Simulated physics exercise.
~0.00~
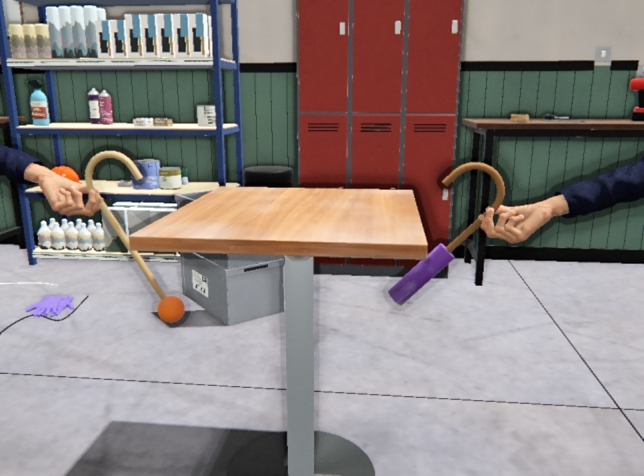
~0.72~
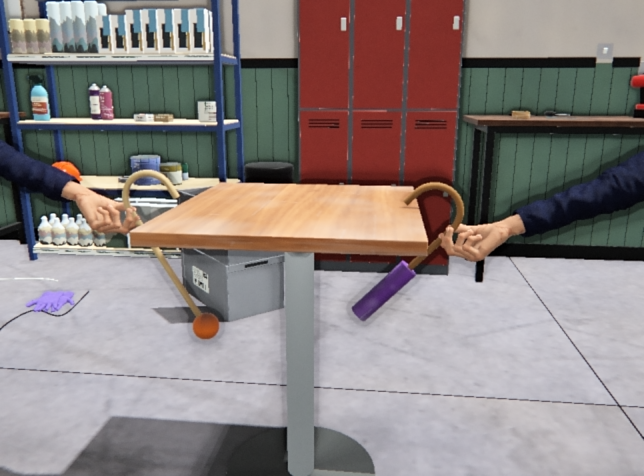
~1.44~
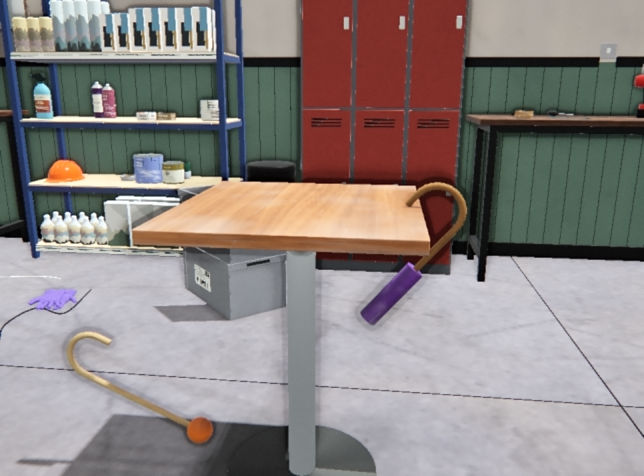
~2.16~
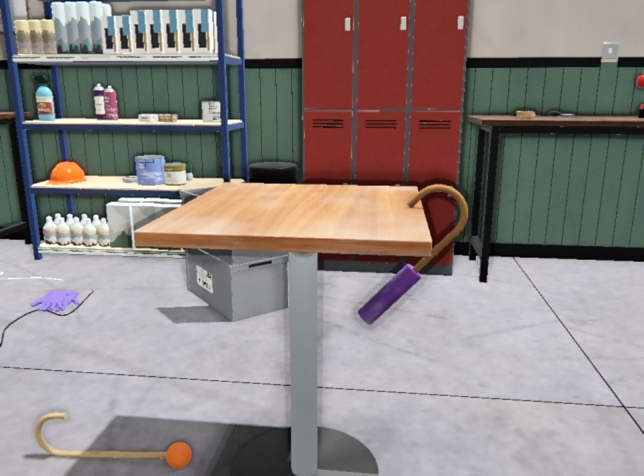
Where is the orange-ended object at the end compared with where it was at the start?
At the start it was held up by a hand beside the left edge of the table, and by the end it was lying on the floor below, to the left of the table's base.
